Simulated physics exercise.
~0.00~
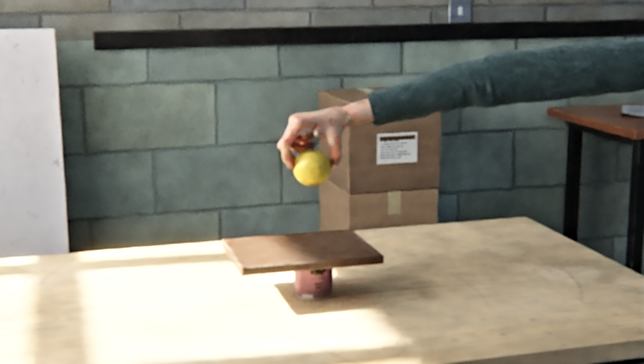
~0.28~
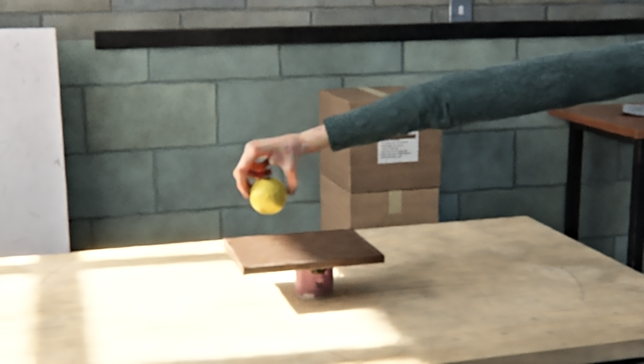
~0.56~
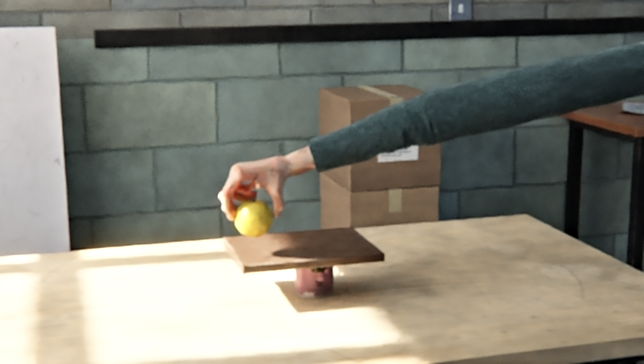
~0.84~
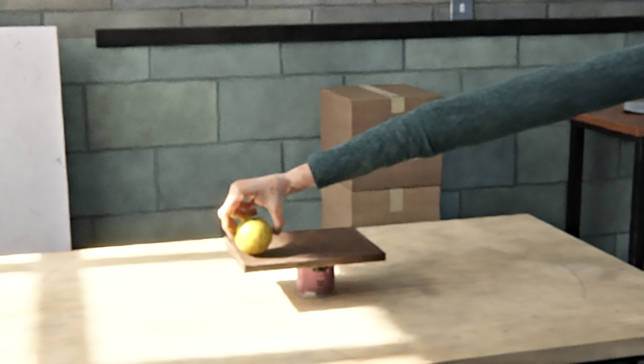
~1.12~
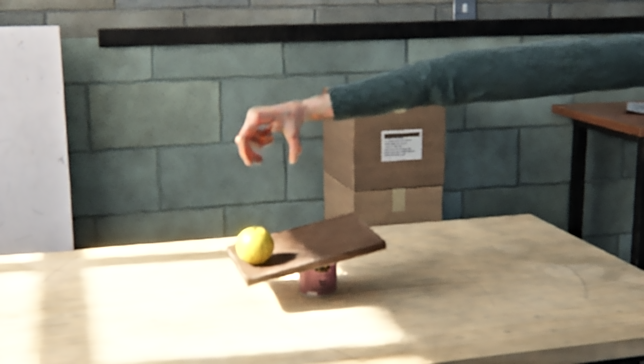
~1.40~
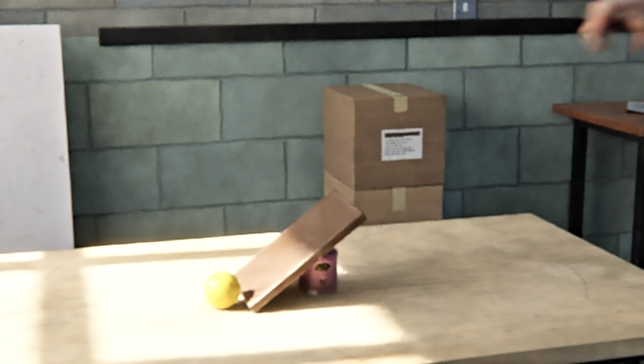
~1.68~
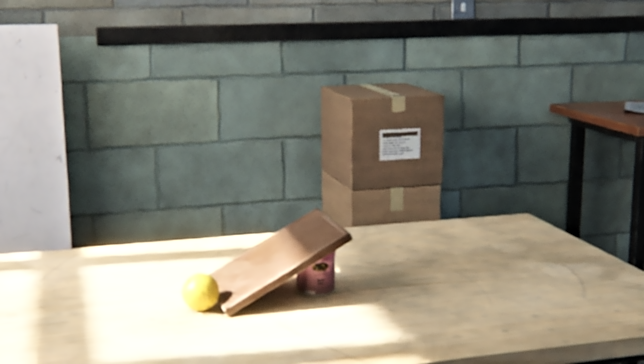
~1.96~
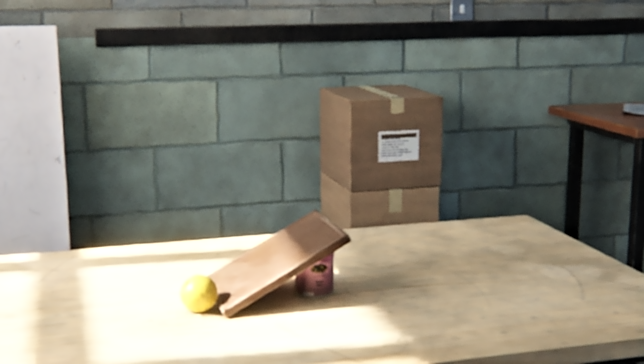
A hand lowered a yellow apple onto the left end of a brown board balanced on a small pink tin and let go, and the board tipped, dropping the apple onto the table and ending up leaning against the tin.
